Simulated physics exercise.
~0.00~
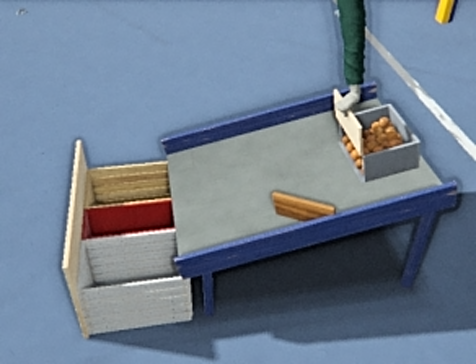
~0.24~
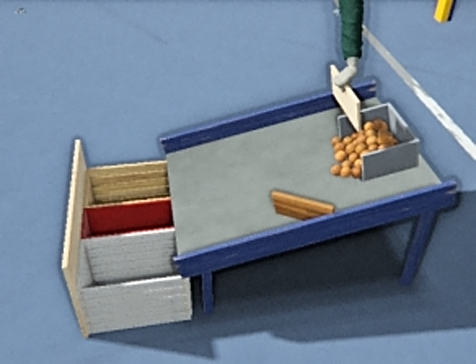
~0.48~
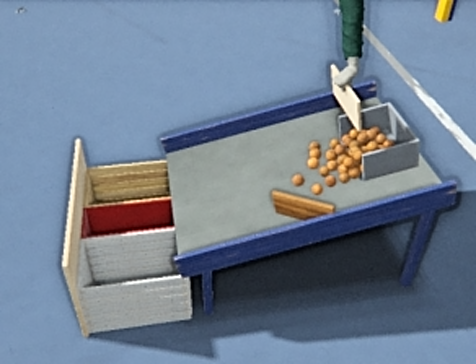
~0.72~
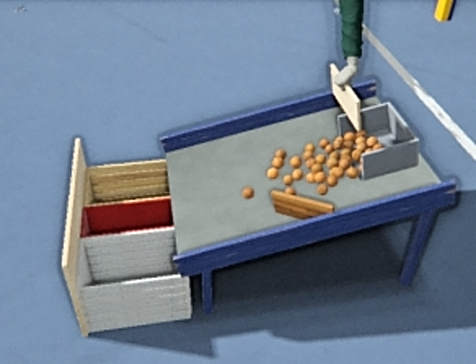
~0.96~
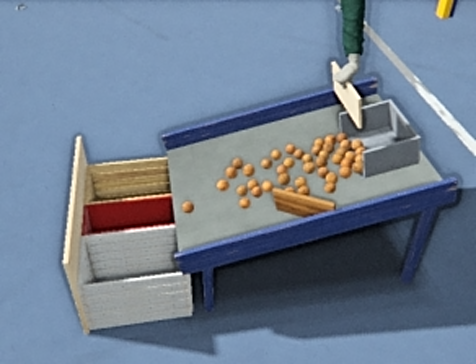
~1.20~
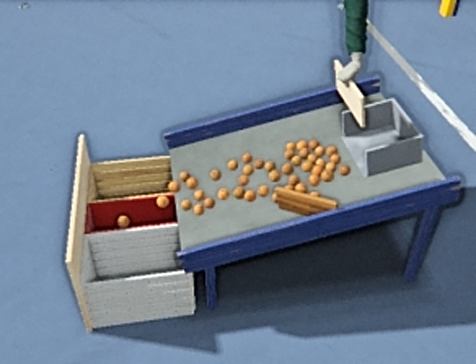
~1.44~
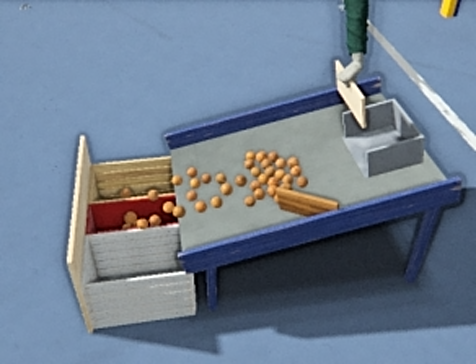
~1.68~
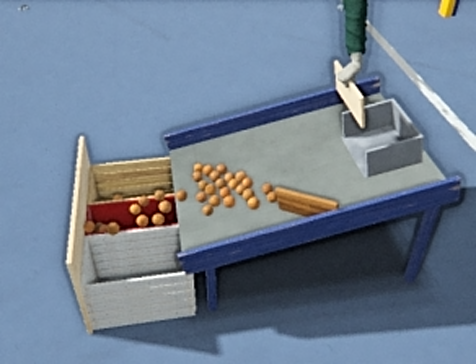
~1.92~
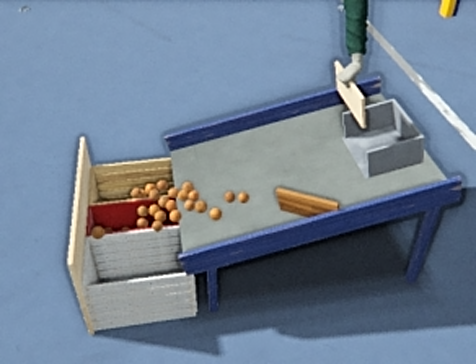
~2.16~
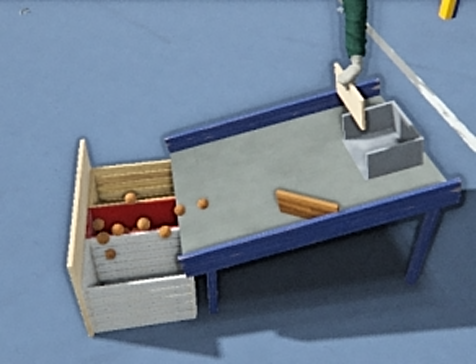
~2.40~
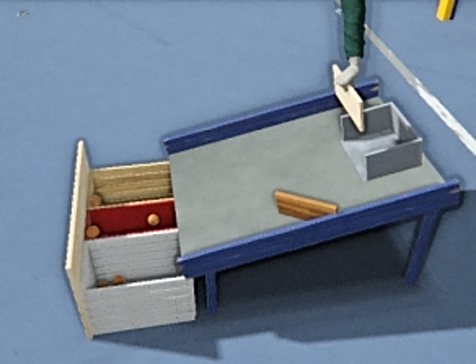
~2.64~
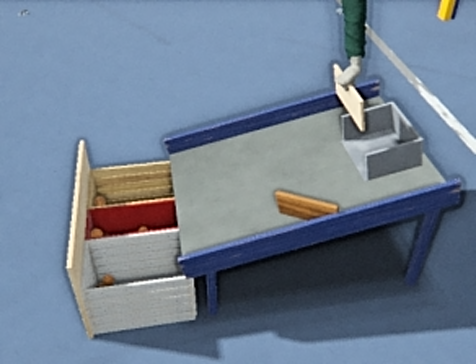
Orange-brown balls roll left down a sloping table past a wooden board into open bins.
